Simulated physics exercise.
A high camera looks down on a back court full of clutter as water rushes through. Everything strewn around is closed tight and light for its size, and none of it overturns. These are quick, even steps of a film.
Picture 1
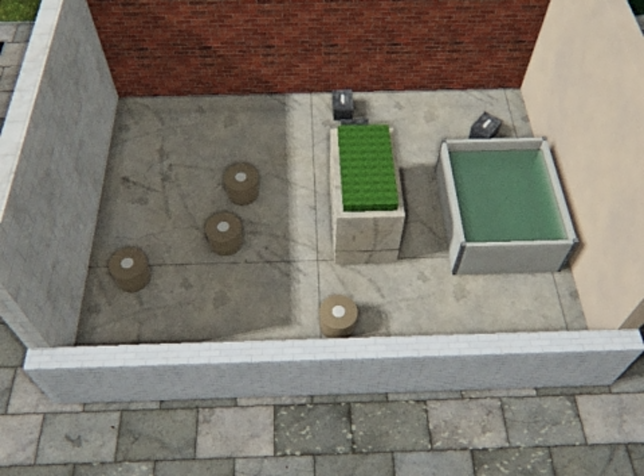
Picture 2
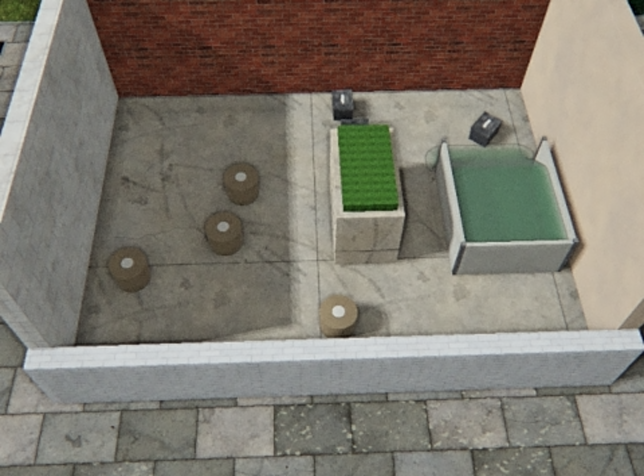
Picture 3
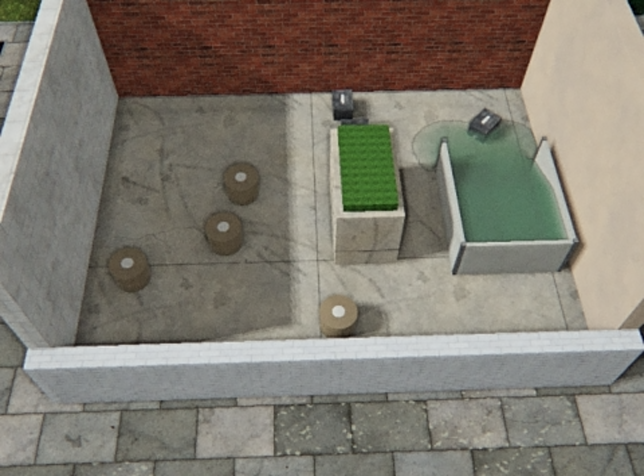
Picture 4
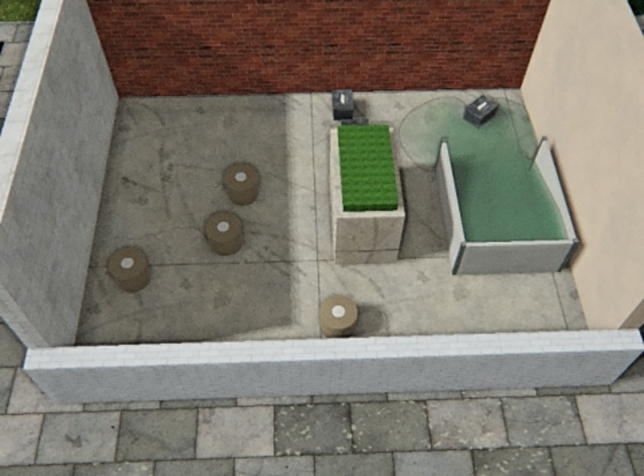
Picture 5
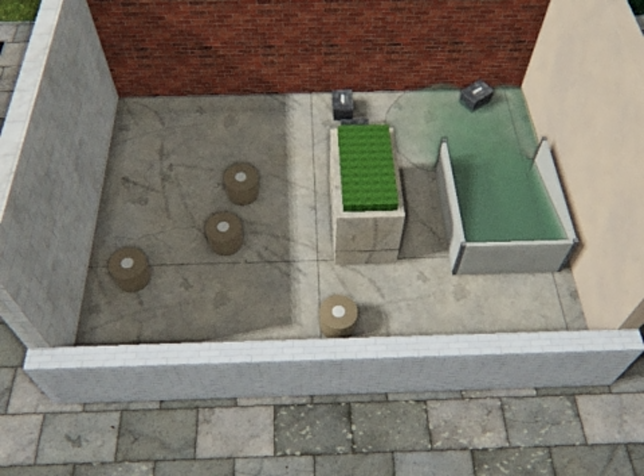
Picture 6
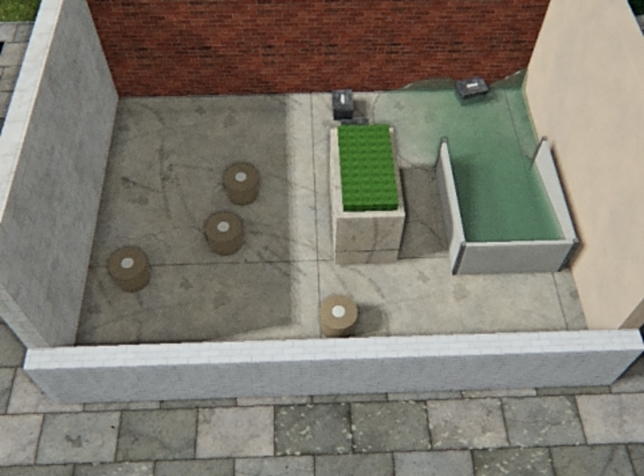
Greenish water spread out from the open back of a low-walled tank on the right and pushed a small dark box back toward the brick wall, while the round tubs stayed put.
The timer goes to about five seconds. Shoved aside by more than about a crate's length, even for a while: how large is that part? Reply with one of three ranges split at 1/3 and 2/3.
2/3 or more.
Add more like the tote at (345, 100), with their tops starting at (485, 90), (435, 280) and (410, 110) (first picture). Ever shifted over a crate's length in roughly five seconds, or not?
Copy one: Slides well clear; copy two: Barely shifts; copy three: Slides well clear.
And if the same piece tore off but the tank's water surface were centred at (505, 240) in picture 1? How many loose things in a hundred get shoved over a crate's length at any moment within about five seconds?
Close to 70 in a hundred.
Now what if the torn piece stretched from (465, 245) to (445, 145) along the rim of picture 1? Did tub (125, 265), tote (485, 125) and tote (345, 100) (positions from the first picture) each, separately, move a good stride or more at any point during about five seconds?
Taking them in order, covered the distance, short of it, covered the distance.
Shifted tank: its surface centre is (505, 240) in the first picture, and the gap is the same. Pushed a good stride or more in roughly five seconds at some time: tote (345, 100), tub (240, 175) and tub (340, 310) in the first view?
Item one travelled far enough, item two travelled far enough, item three not displaced far.
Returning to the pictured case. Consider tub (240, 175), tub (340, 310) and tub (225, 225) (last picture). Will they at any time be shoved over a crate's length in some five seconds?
Object by object as listed: Travels that far, falls short and travels that far.
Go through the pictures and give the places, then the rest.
In the first frame, a tote at (487, 124), on the bottom; a tub at (241, 177) rests on the ground; 0 of 7 have shifted.
In the second frame, a tote at (487, 124) rests on the ground; a tub at (241, 177), on the bottom; 0 of 7 have shifted.
In the third frame, a tote at (486, 120) rests on the ground, close to its start; a tub at (241, 177) rests on the ground; 1 of 7 have shifted.
In the fourth frame, a tote at (482, 106) rests on the ground, a stride from its start; a tub at (241, 177) rests on the ground; 1 of 7 have shifted.
In the fifth frame, a tote at (478, 91) rests on the ground, a stride from its start; a tub at (241, 177), on the bottom; 1 of 7 have shifted.
In the sixth frame, a tote at (473, 86), on the bottom, a stride from its start; a tub at (241, 177), on the bottom; 1 of 7 have shifted.
A moment on, 1 of 7 are well off their spots; 1 afloat.
Next, 2 of 7 are well off their spots; 1 afloat.
Later, 4 of 7 are well off their spots; 0 afloat.
In the end, 6 of 7 are well off their spots, and 6 have been at some point; 2 afloat.
